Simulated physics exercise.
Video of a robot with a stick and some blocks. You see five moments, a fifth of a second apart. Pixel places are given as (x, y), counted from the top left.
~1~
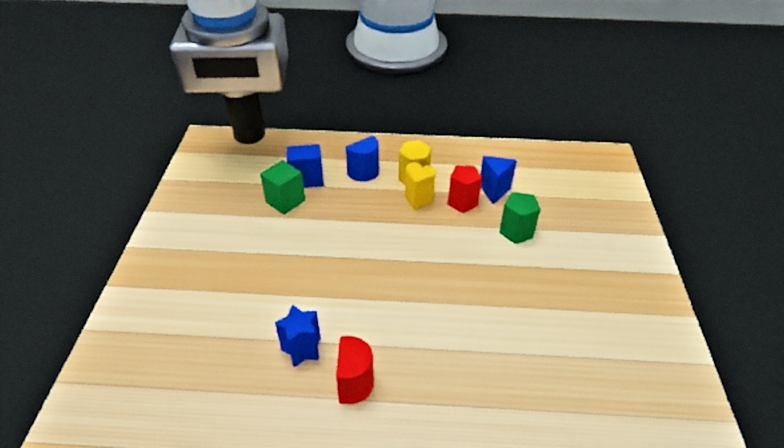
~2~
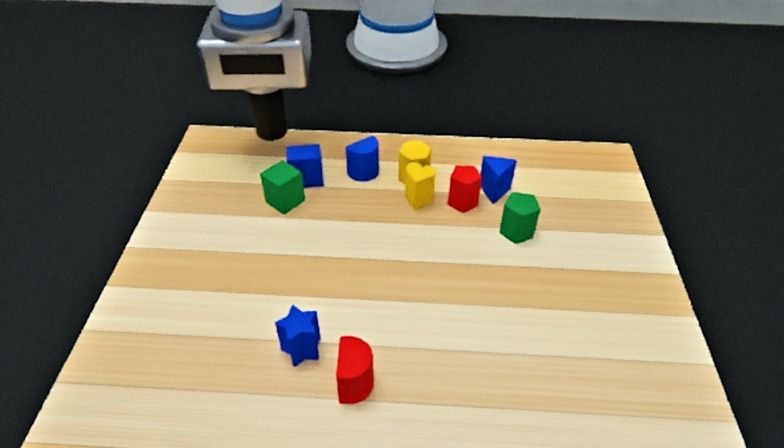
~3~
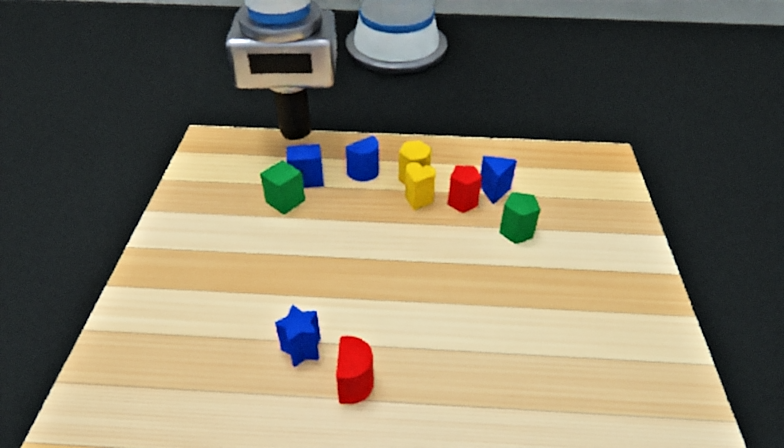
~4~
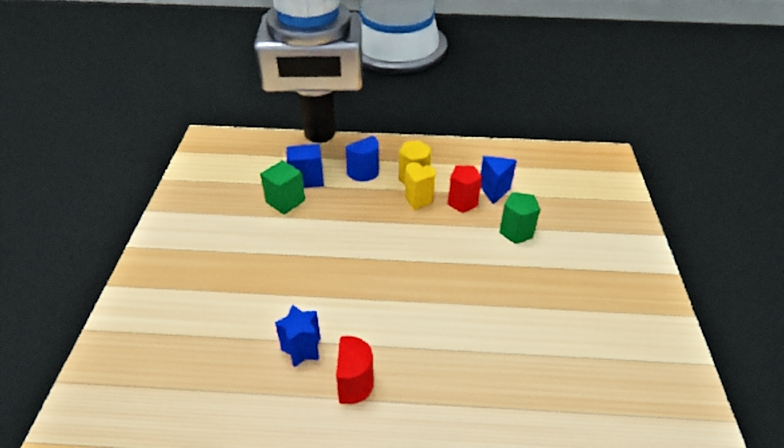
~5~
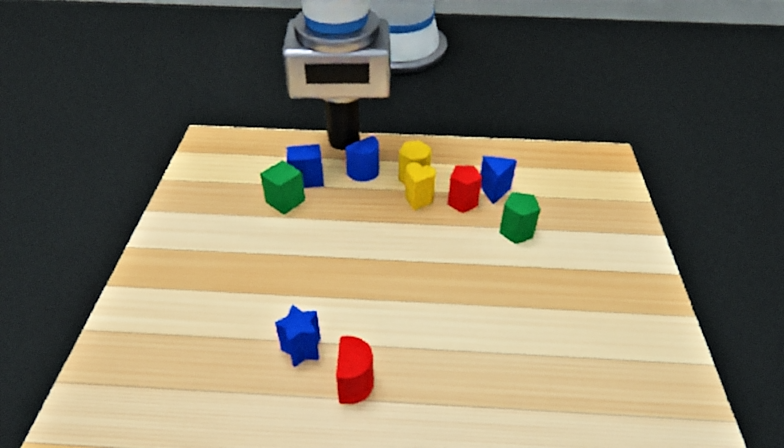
At first, a robot arm with a dark stick hovers at the upper left edge of a striped wooden board scattered with blue, green, yellow and red blocks. The arm then slides steadily right along the far edge, passing behind the blue rectangular block to the blue D-shaped one, while every block stays still.
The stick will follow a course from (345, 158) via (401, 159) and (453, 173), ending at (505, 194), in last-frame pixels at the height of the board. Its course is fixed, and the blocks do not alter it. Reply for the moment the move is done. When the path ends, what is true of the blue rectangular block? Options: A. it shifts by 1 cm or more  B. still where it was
I choose B.
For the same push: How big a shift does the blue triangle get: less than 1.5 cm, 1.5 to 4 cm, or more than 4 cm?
Range: Over 4 cm.
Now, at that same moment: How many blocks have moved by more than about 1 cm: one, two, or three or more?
Expect two.
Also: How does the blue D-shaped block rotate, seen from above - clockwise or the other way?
The turn is clockwise.
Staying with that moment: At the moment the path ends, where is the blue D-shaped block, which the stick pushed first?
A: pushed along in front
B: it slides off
Option B.
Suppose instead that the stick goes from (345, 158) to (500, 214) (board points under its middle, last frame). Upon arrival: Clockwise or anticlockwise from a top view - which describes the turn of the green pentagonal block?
It makes a clockwise turn.
The first path, step by step. One third of the way, stick (402, 142); blue D-shaped block (370, 145), turned 35° clockwise.
Two thirds of the way, stick (455, 157); blue D-shaped block (370, 145), turned 35° clockwise; yellow six-sided block (426, 156), turned 40° clockwise.
At the end, stick (508, 178); blue rectangular block still; blue D-shaped block (370, 145), turned 35° clockwise; yellow six-sided block (426, 156), turned 40° clockwise; blue triangle (538, 182), turned 30° clockwise.
